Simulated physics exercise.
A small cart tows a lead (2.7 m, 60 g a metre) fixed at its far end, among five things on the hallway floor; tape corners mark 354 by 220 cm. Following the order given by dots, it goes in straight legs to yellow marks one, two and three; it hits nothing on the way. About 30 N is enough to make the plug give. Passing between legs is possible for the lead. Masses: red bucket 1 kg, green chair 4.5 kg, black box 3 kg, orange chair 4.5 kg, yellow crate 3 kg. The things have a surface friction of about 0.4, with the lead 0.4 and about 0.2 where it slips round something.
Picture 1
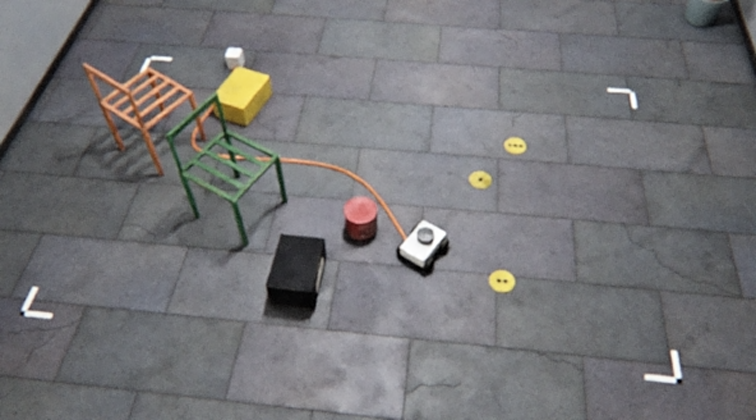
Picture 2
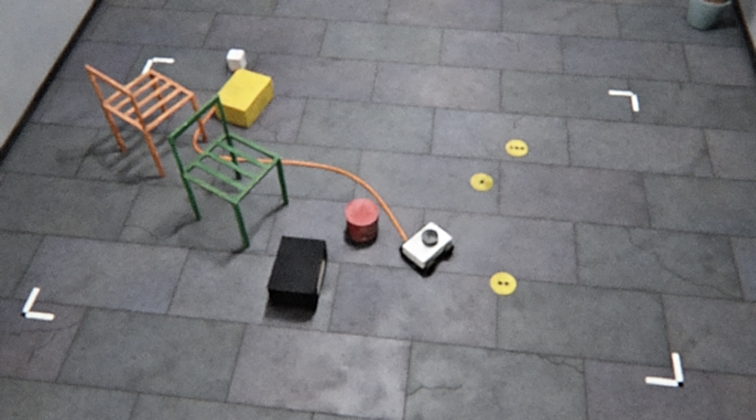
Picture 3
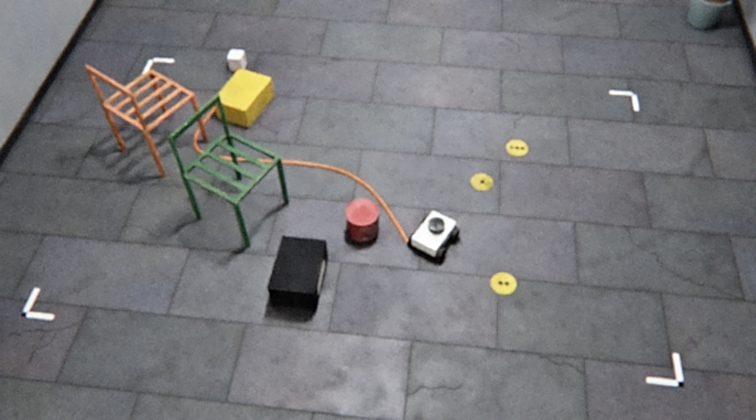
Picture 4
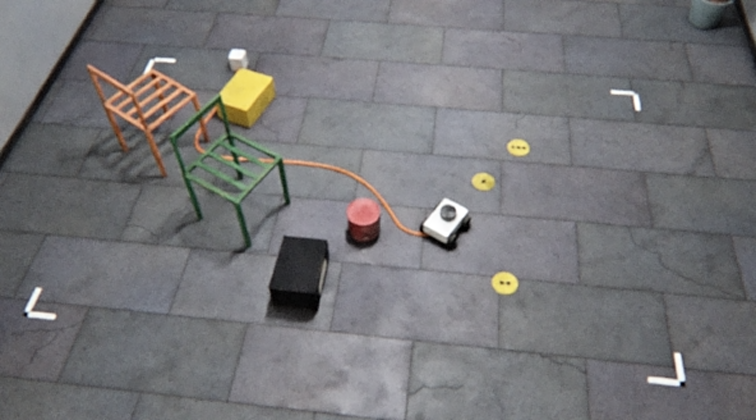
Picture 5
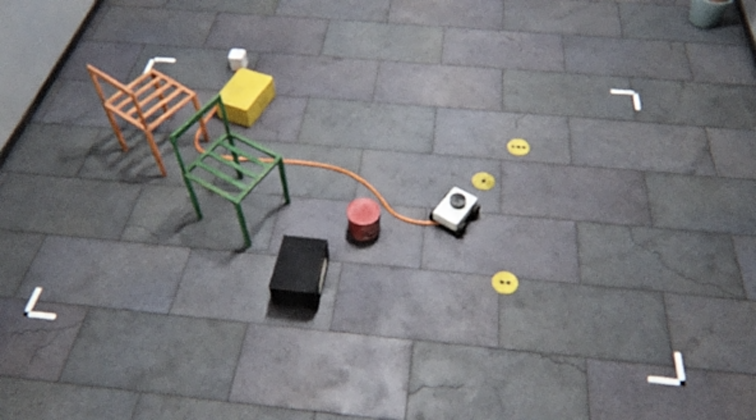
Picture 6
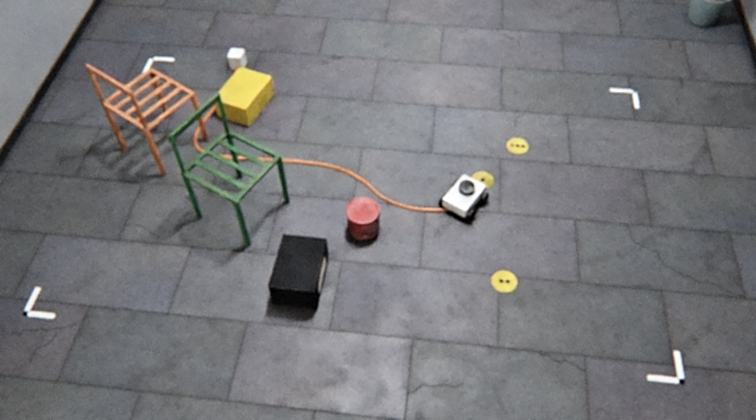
On the hallway floor, a small white cart pulls an orange lead up and right.
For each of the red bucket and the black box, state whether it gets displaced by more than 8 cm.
Red bucket: Not displaced; black box: Not displaced.
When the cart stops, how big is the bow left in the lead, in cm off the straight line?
The lead ends up bowing about 60 cm off the straight line.
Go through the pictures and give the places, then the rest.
In the first frame, red bucket (360, 210); black box (296, 262); marks (480, 180) (502, 282) (515, 146); lead runs through (344, 171) (396, 223); cart (418, 256).
In the second frame, lead runs through (397, 225); cart (421, 257).
In the third frame, cart (429, 246).
In the fourth frame, lead runs through (399, 225); cart (441, 233).
In the fifth frame, lead runs through (406, 220); cart (450, 221).
In the sixth frame, red bucket (363, 210); black box (298, 262); lead runs through (346, 171) (415, 209); cart (459, 207).
Next, cart at (486, 212), 5 N at the fixed end; nothing else has moved.
Then, cart at (494, 266), 16 N at the fixed end; orange chair 12 cm off its start.
After that, cart at (512, 198), 2 N at the fixed end; orange chair 12 cm off its start at (168, 93).
Later, cart at (517, 145), lead slack at the fixed end; orange chair 12 cm off its start.
At the end, cart at (517, 145), lead slack at the fixed end; black box 0 cm off its start at (298, 261), red bucket 0 cm off its start at (363, 210), orange chair 12 cm off its start at (168, 93).
